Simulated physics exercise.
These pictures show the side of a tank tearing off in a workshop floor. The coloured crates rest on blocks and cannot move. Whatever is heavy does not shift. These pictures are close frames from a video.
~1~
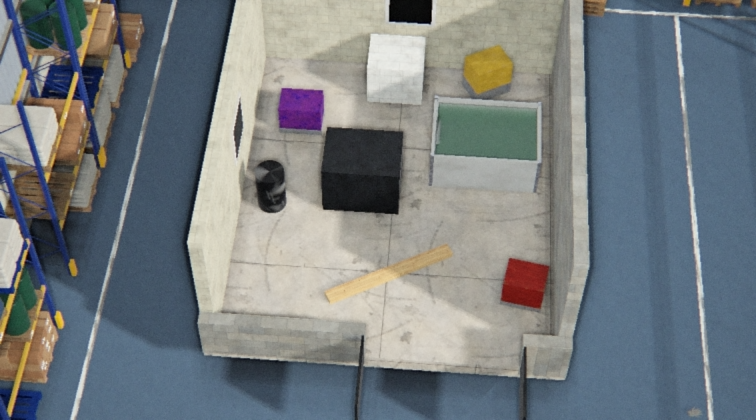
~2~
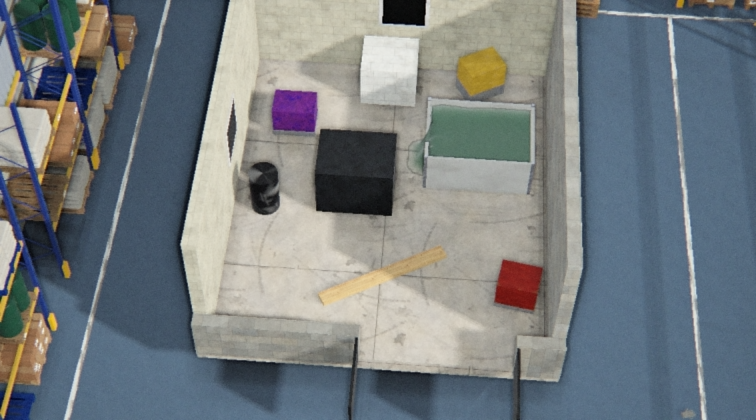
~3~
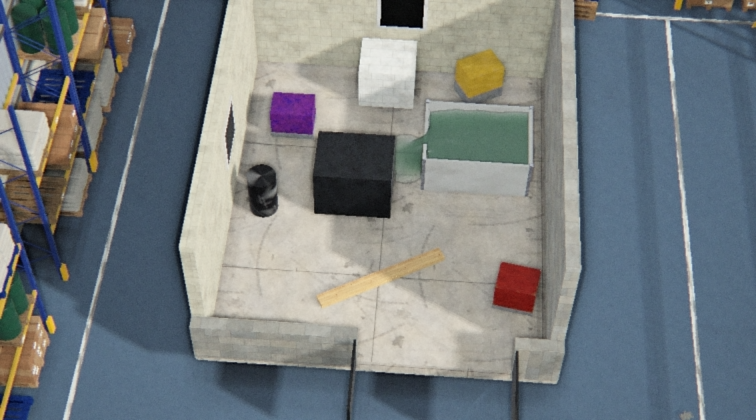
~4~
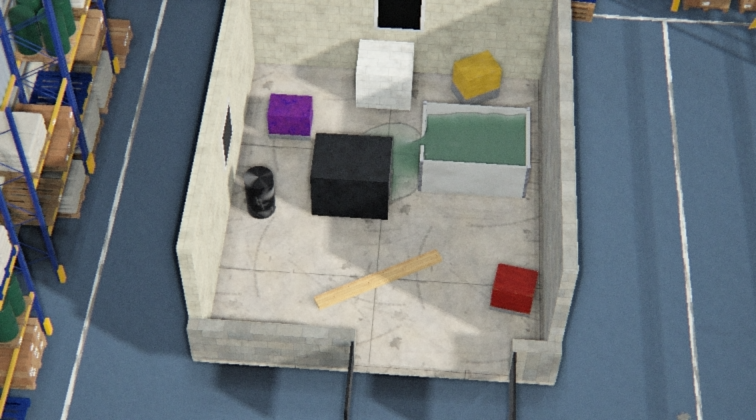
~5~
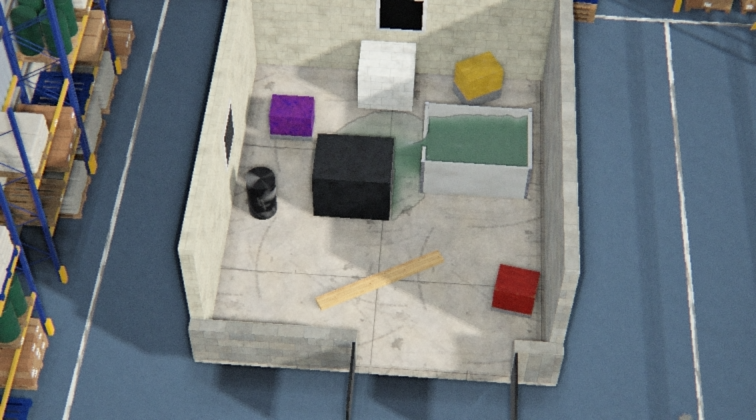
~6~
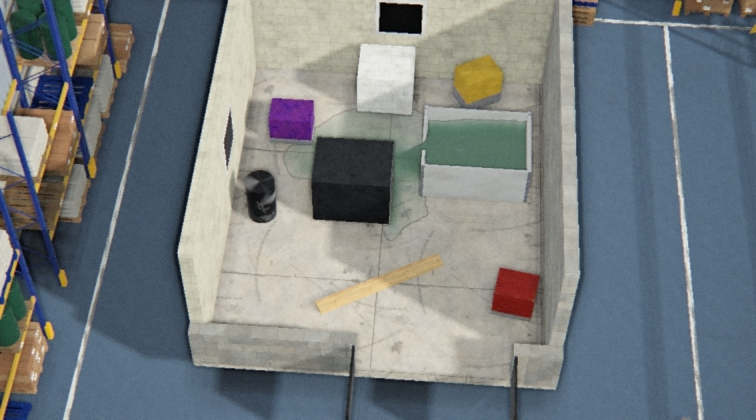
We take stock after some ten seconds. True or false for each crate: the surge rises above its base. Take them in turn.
Red crate: False; purple crate: True; yellow crate: False.
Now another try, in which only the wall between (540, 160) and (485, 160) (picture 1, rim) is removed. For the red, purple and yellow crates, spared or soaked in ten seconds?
Result: Red crate is swamped; purple crate is not reached; yellow crate is not reached.
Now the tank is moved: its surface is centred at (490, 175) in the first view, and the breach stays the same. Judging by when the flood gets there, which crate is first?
My pick is the yellow crate.
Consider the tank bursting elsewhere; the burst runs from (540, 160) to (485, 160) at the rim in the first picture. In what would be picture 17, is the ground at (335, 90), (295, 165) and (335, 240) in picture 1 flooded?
So it's nothing at the first, nothing at the second and nothing at the third.
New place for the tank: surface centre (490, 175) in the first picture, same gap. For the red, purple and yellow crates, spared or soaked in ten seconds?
Here the red crate avoids the flood, the purple crate avoids the flood, and likewise the yellow crate avoids the flood.
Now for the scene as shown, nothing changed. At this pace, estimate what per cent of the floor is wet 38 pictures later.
Near 70 in a hundred.
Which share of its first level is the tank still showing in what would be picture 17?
Around 54 percent.
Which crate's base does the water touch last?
I say the yellow one.
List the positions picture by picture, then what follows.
Still water in the open tank at (487, 132), in the first frame.
The front is at (419, 143), out from the gap at (428, 149), in the second frame.
The front is at a hidden place, out from the gap at (426, 151), in the third frame.
The front is at a hidden place, out from the gap at (424, 153), in the fourth frame.
Water pours out at (425, 153) and has run to a hidden place, in the fifth frame.
The front is at (290, 162), out from the gap at (425, 157), in the sixth frame.
A moment on, water covers 25 % of the floor; the red crate not reached, the purple crate water round its plinth, the yellow crate not reached.
Next, water covers 35 % of the floor; the red crate not reached, the purple crate water round its plinth, the yellow crate not reached.
Then, water covers 50 % of the floor; the red crate water round its plinth, the purple crate water round its plinth, the yellow crate water round its plinth.
Later, water covers 70 % of the floor; the red crate water round its plinth, the purple crate water round its plinth, the yellow crate water round its plinth.
In the end, water covers 95 % of the floor; the red crate stayed above the water, the purple crate was topped, the yellow crate stayed above the water.
